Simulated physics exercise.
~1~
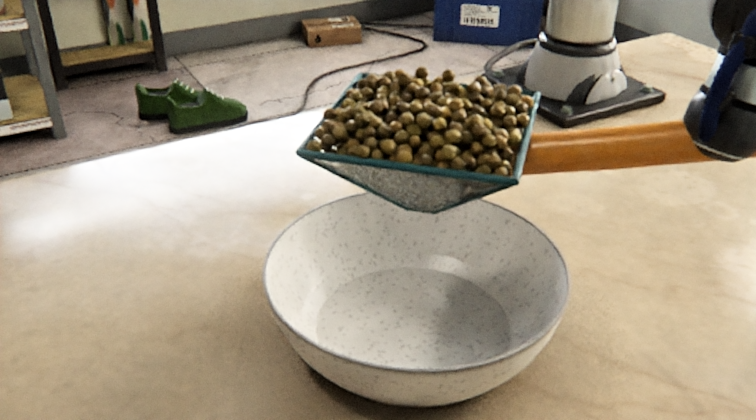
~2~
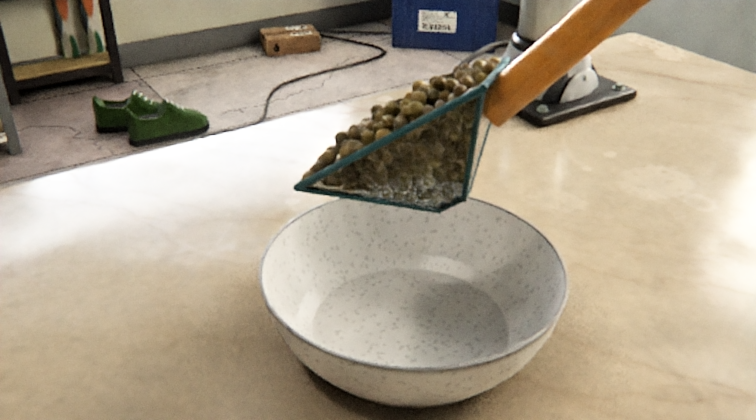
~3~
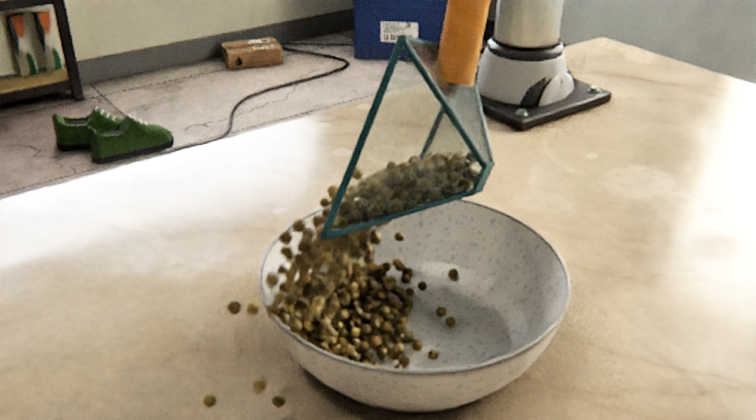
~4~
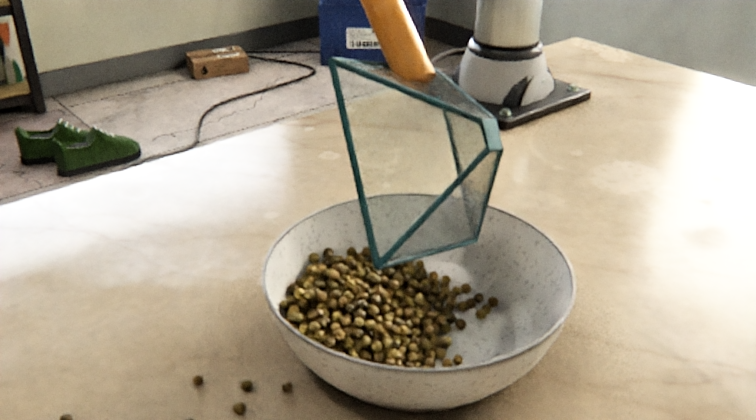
A heap of small greenish-brown lentils poured out of a clear scoop as a robot arm tipped it over a speckled white bowl, and most landed inside while a few scattered onto the table to the left, leaving the scoop empty.
